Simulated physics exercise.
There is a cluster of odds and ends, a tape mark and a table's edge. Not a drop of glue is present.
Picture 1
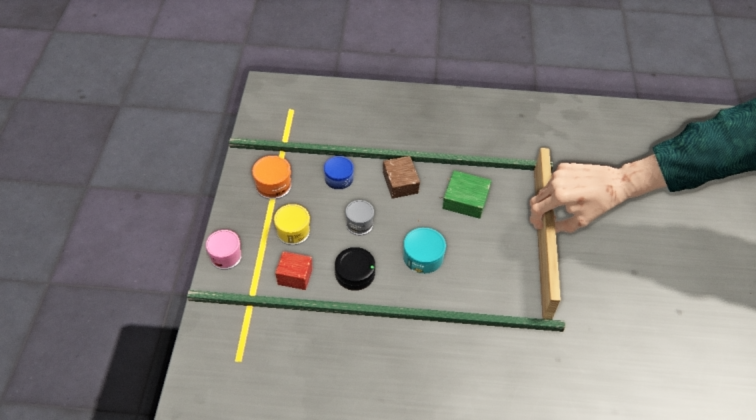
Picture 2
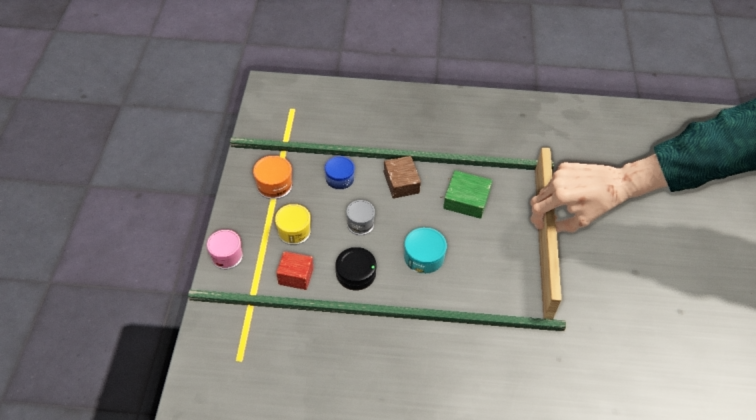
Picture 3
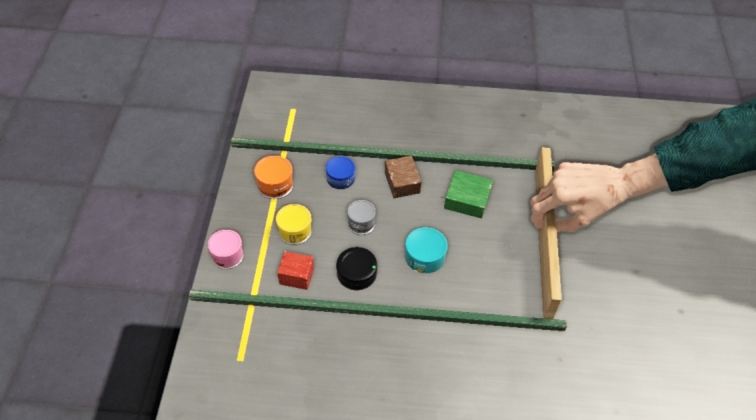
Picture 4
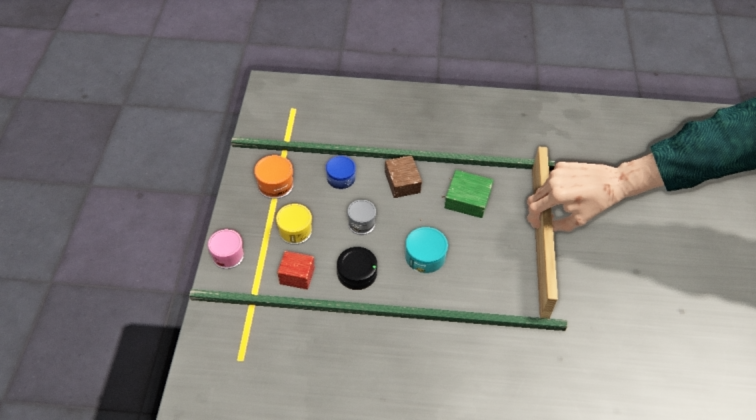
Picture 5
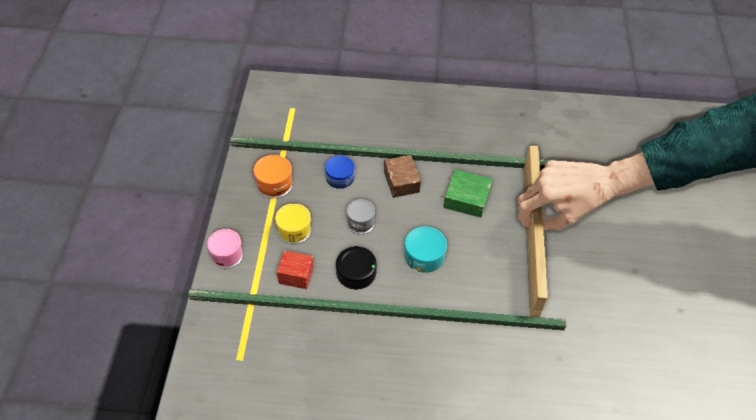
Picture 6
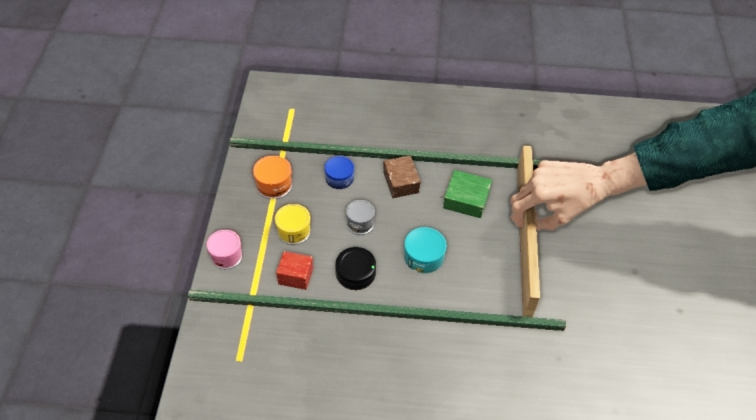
At the start, a hand holds a wooden board upright at the right end of two green rails, with colourful tubs and blocks spread between them near a yellow tape line. The board stays still briefly, then the hand slides it slightly left, while the objects remain in place, untouched.
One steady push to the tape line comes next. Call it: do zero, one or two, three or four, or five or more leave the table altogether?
One or two.
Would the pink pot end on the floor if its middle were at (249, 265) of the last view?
From that start the object does not stay.
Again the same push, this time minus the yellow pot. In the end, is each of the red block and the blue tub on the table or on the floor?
So the red block is still there and the blue tub goes off the edge.
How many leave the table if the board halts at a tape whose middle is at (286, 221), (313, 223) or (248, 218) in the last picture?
Going through each try, you'd get 1, 0 and 6.
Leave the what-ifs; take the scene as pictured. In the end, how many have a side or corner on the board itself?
4 in contact.
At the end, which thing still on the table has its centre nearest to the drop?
That's the orange tin.
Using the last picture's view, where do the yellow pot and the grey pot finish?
I'd put one close to (223, 212) and the other close to (256, 208).
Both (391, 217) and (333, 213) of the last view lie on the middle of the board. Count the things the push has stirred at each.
The counts are 5 and 9.
Early on, none off yet; pink pot at rest near (225, 250); orange tin at rest near (273, 178); yellow pot at rest near (293, 225).
A while later, none off yet; pink pot at rest near (225, 250); orange tin moving near (269, 178); yellow pot at rest near (293, 225).
Further along, none off yet; pink pot moving near (218, 248); orange tin travelled about its own width near (251, 186); yellow pot travelled about its own width near (258, 216).
Finally, the number that fall off is one or two; lost, blue tub and pink pot.
